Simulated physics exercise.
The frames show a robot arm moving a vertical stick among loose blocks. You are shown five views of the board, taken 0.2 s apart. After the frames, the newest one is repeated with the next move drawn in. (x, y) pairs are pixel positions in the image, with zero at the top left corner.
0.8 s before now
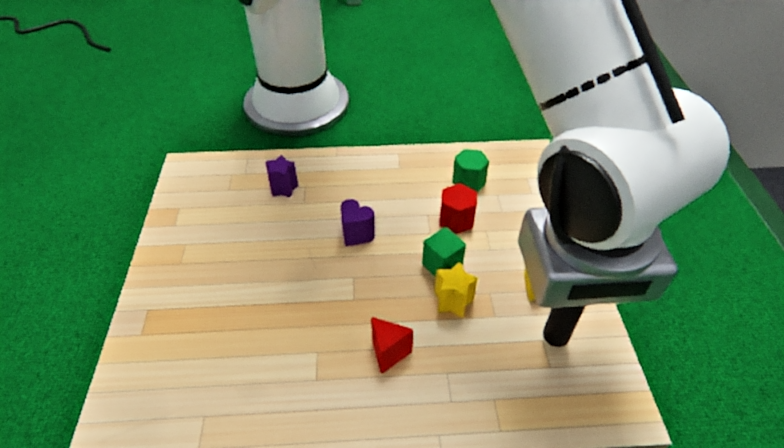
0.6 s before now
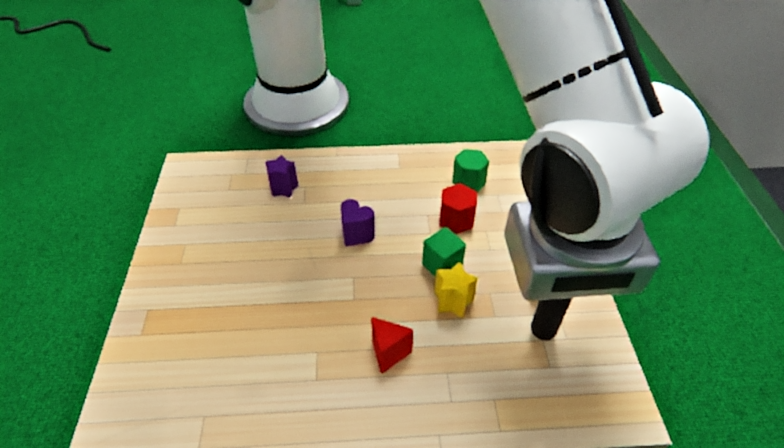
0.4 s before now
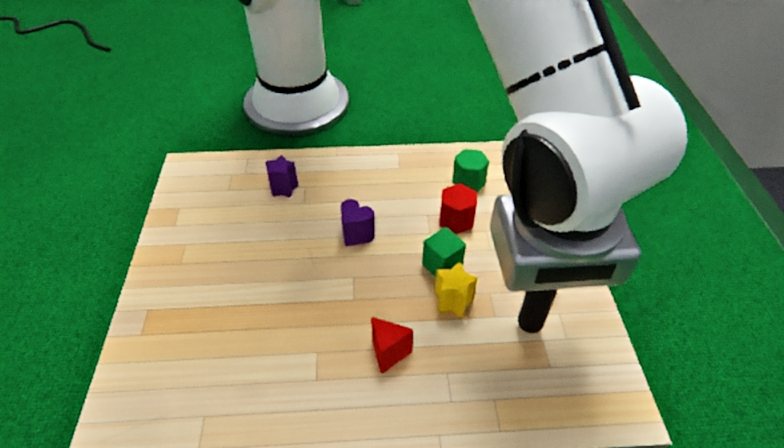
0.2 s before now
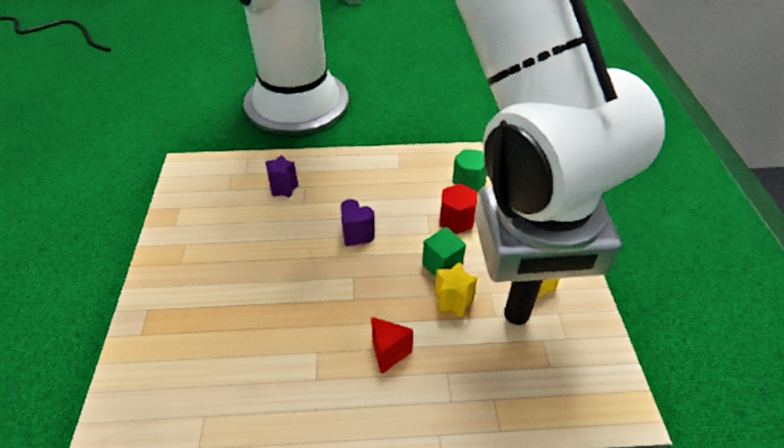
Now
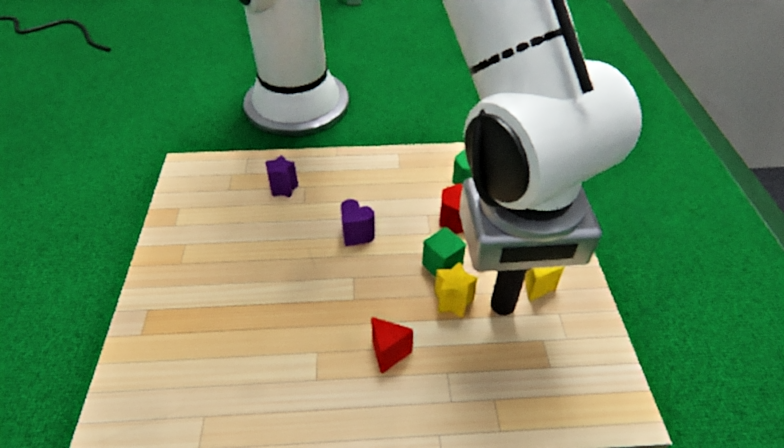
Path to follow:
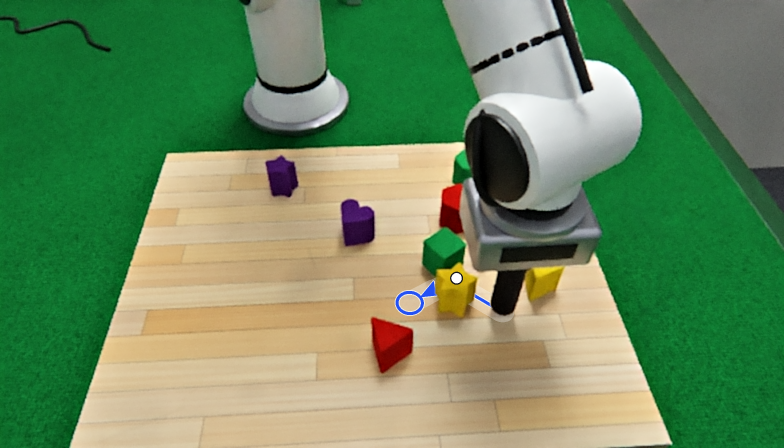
A robot arm sliding a black vertical stick leftward and slightly away over a wooden board, revealing a yellow block behind it.
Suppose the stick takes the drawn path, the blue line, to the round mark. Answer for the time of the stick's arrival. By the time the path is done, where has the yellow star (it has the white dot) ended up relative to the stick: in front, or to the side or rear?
The stick still drives it.
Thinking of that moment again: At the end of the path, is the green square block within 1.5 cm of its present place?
Yes
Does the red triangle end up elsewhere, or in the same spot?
It is still on its spot.
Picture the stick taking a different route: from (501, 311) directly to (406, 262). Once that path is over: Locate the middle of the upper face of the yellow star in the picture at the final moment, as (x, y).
For the centre of its top, I'd go with (425, 274).
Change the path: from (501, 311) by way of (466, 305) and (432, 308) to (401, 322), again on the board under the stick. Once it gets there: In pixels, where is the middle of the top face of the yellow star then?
The middle of its top is at (401, 272).
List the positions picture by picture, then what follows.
In the first picture, lower end of the stick (555, 337), tops of blocks, red triangle (389, 332), green square block (445, 242), yellow star (457, 278), yellow triangle hidden.
In the second picture, stick (543, 330), blocks as before.
In the third picture, stick (530, 323), blocks as before.
In the fourth picture, stick (516, 315), blocks as before.
In the fifth picture, stick (502, 306), red triangle (389, 332), green square block (445, 242), yellow star (457, 278), yellow triangle partly hidden.
The drawn path runs from (501, 311) by way of (471, 293) and (439, 288) to (410, 303); the dot is on the yellow star.
What follows on the original path. One third of the way, stick (471, 288); yellow star (444, 277), turned 30° anticlockwise.
Two thirds of the way, stick (439, 283); green square block (441, 240), turned 20° clockwise; yellow star (424, 282), turned 80° anticlockwise.
At the end, stick (410, 298); red triangle not moved; green square block (441, 240), turned 20° clockwise; yellow star (397, 300), turned 90° anticlockwise; yellow triangle not moved.
